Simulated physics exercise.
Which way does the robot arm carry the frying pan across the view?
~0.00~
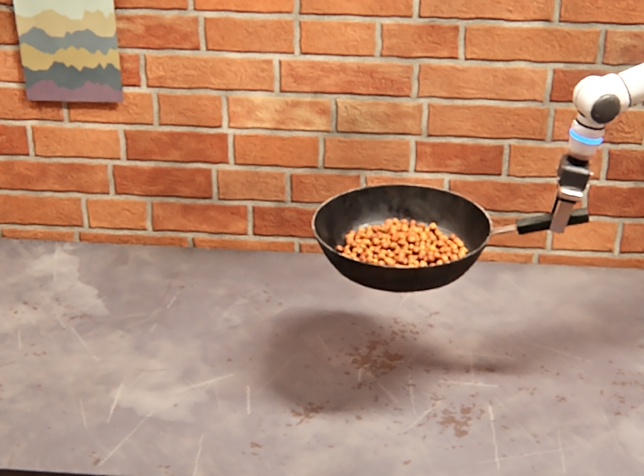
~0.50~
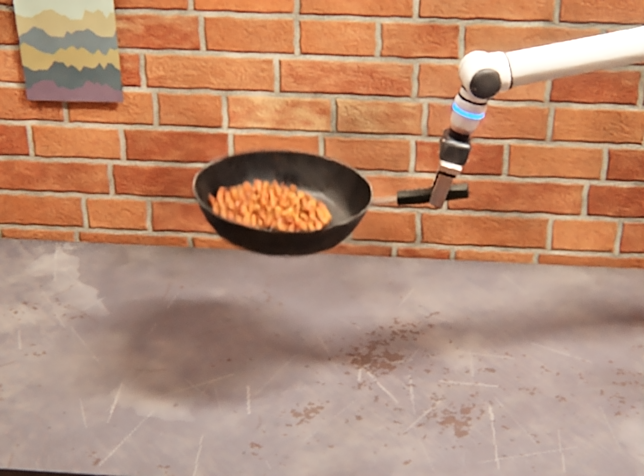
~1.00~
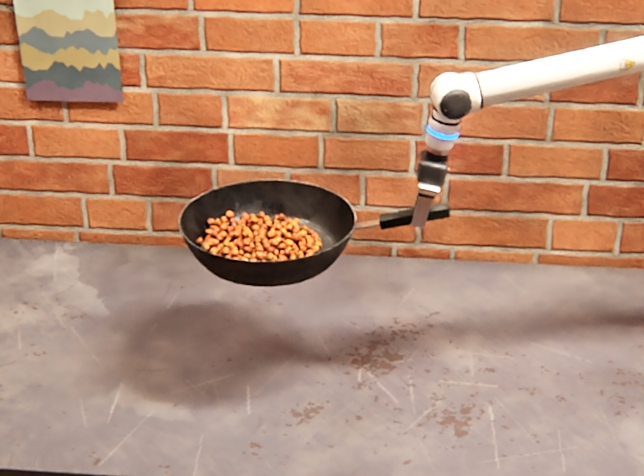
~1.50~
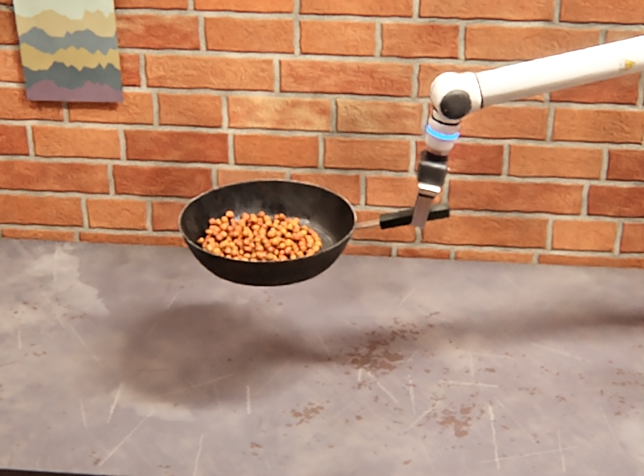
The arm carries the frying pan toward the left, away from the side where the arm reaches in.
